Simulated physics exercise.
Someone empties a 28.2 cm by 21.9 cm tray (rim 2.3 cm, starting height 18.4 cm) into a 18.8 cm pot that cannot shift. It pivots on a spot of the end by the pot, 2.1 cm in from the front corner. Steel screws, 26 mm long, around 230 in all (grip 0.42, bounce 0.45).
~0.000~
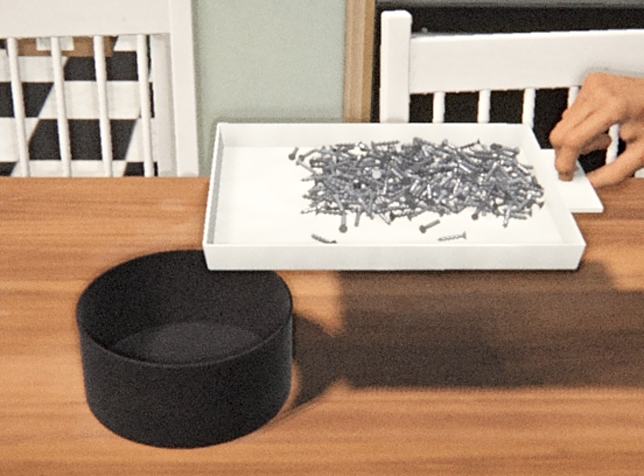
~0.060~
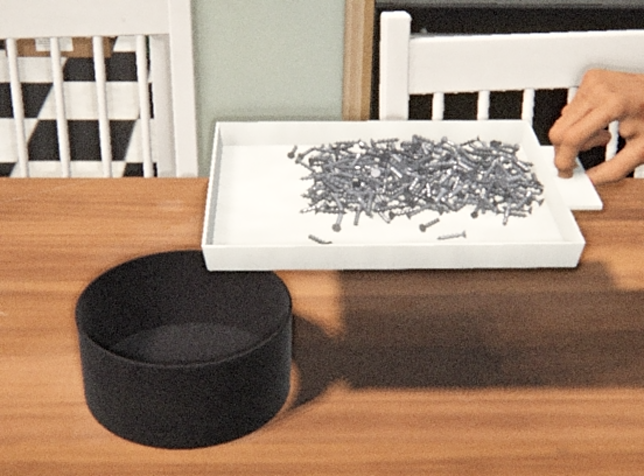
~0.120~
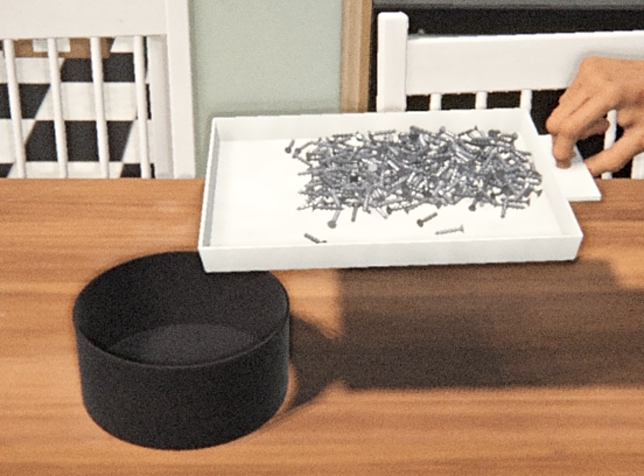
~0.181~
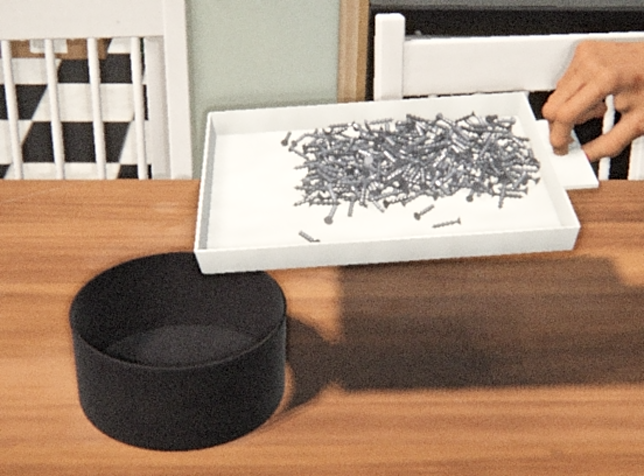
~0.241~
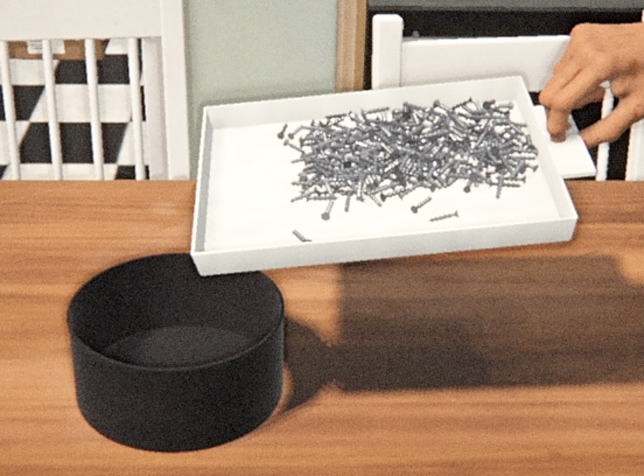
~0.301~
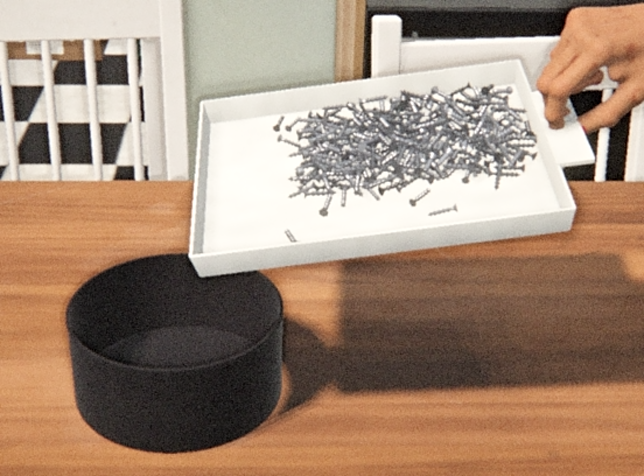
At a wooden table with white chairs behind it, a hand held a white tray of grey screws beside a round black pot, then gradually raised its right end, tilting it slightly leftward.
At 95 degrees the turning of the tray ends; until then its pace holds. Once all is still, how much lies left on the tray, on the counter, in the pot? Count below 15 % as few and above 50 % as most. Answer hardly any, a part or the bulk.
Left on the tray: Hardly any; on the counter: The bulk; in the pot: Hardly any.
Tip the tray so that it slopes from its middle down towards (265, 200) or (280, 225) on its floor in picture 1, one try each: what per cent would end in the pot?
About 70 and 40 per cent.
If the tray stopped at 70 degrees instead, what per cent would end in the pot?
It would be near 5 per cent.
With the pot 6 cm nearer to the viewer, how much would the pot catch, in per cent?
It would be near 80 per cent.
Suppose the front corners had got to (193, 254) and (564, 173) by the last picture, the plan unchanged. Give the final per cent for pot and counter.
Pot 20, counter 80.
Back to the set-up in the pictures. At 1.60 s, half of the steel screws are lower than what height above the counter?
About 22 cm.
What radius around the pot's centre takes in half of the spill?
About 16 cm.
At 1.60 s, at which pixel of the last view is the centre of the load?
Around (196, 239).
After 1.08 s, tilt 51 degrees; the tray holds 95 %, the pot 0 %.
Then, at 1.60 s, tilt 77 degrees; the tray holds 75 %, the pot 0 %.
After 2.18 s, tilt 95 degrees; the tray holds 0 %, the pot 5 %.
By 3.0 s all is still; tray 0 %, counter 95 %, pot 5 %.
